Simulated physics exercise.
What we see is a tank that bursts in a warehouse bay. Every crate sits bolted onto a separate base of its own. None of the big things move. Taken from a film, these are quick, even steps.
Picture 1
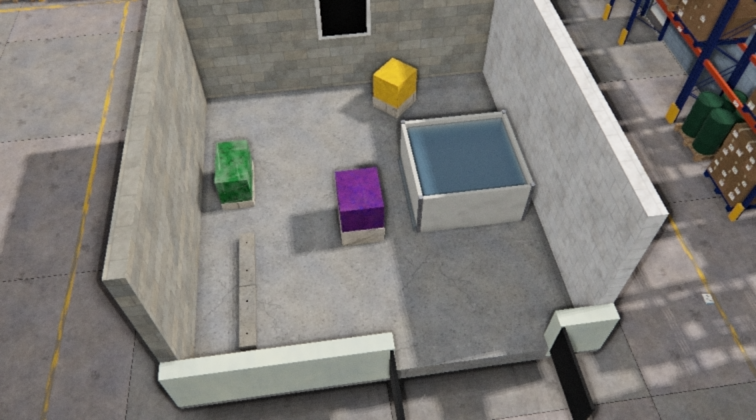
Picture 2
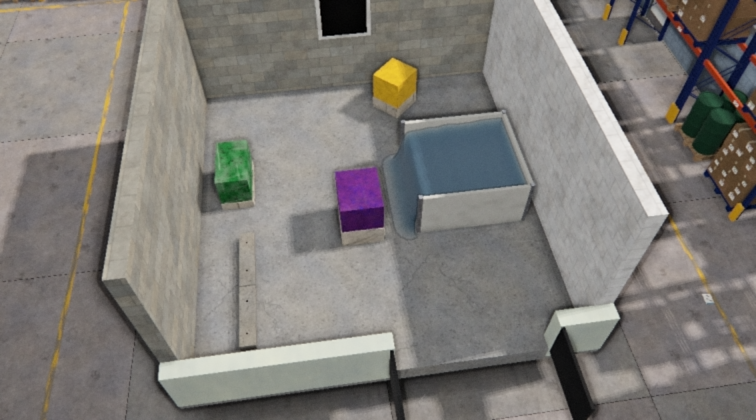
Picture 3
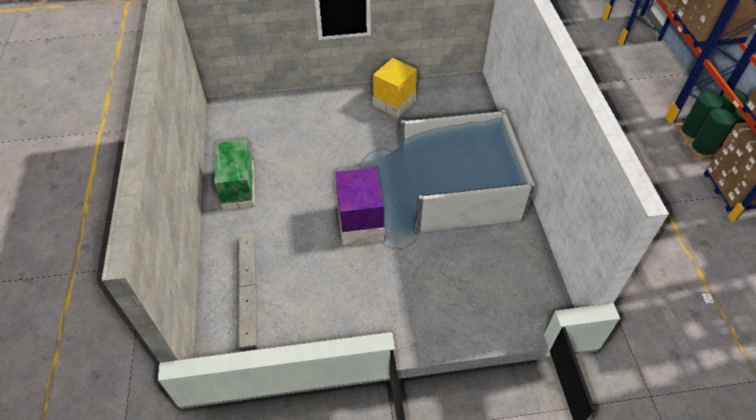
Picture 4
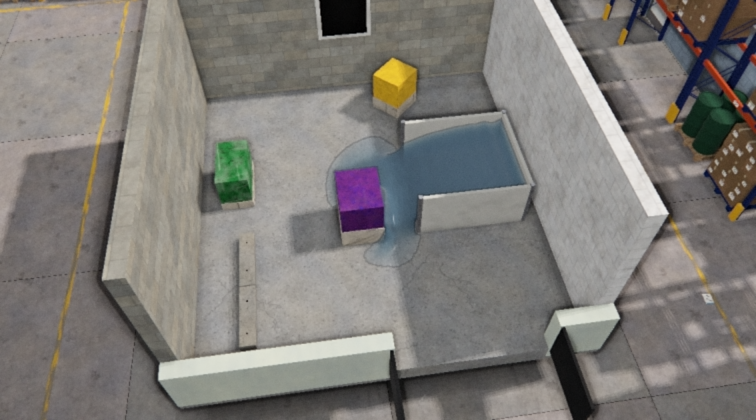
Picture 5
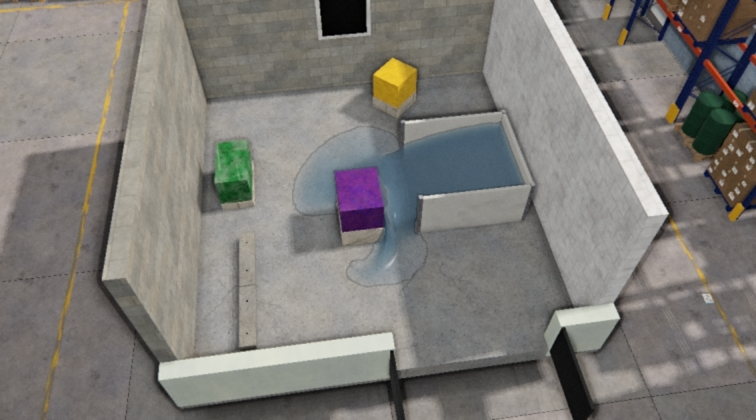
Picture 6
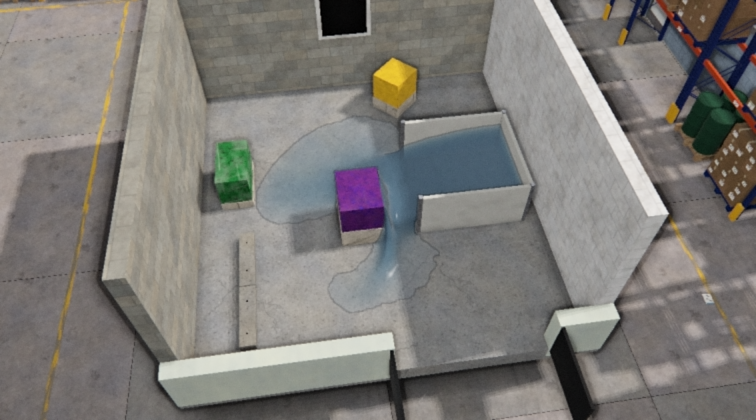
In a walled warehouse bay, an open tank of water sits whole and still near purple, green and yellow blocks. Its left side opens and water pours out, reaching the purple block and parting around it. One sheet spreads left toward the green block while another runs toward the front.
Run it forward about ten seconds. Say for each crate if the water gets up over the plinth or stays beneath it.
At the green crate the water gets over; at the purple crate the water gets over; at the yellow crate the water stays beneath.
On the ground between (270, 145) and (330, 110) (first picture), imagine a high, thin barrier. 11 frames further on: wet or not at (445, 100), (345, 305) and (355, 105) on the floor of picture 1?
As listed: Dry, awash, flooded.
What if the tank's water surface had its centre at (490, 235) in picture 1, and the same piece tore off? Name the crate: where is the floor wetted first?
That would be the crate marked purple.
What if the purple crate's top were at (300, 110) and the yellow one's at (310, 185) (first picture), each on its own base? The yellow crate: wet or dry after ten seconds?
Note: The yellow crate is caught.
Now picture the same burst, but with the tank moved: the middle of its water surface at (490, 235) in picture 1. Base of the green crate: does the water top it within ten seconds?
The green crate is flooded.
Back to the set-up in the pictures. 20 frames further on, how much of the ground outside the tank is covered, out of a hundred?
Close to 70 %.
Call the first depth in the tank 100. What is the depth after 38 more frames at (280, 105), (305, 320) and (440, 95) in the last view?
My figures are about 12, 8 and 2 percent.
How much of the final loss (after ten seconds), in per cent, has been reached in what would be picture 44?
That comes to 70 per cent, as I work it out.
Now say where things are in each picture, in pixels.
In the first picture, the open tank at (464, 156) is whole and still.
In the second picture, the front is at (414, 236), out from the gap at (412, 181).
In the third picture, the front is at (386, 242), out from the gap at (412, 183).
In the fourth picture, the front is at (379, 262), out from the gap at (412, 184).
In the fifth picture, water pours out at (412, 185) and has run to (298, 186).
In the sixth picture, water pours out at (412, 185) and has run to (261, 195).
A moment on, water covers 50 % of the floor; the green crate water round its plinth, the purple crate water round its plinth, the yellow crate water round its plinth.
Next, water covers 65 % of the floor; the green crate water round its plinth, the purple crate water round its plinth, the yellow crate water round its plinth.
Then, water covers 70 % of the floor; the green crate water round its plinth, the purple crate water round its plinth, the yellow crate water round its plinth.
Later, water covers 85 % of the floor; the green crate water round its plinth, the purple crate water round its plinth, the yellow crate water round its plinth.
In the end, water covers 95 % of the floor; the green crate was topped, the purple crate was topped, the yellow crate stayed above the water.
